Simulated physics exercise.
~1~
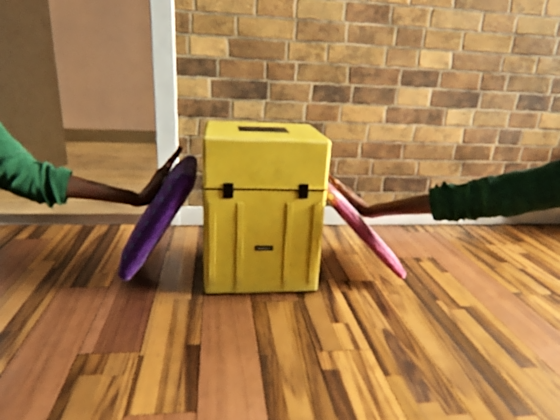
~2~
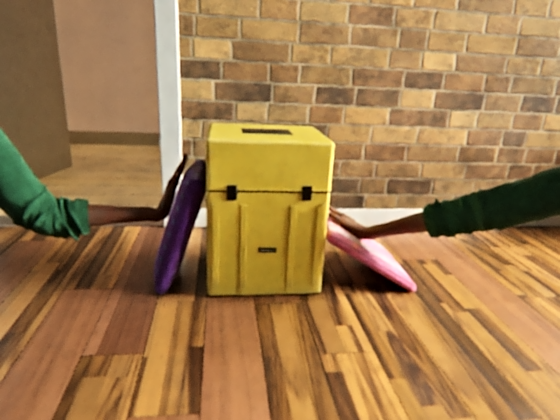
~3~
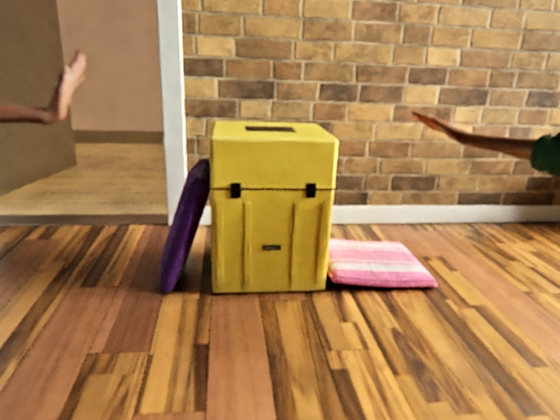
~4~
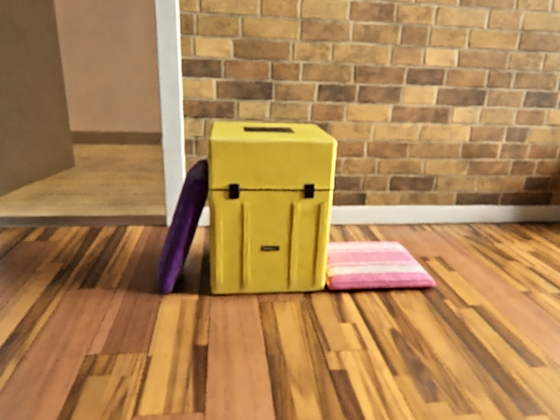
On a wooden floor, two hands release a purple pillow and pink pad against a yellow chest; only the pillow stays leaning.
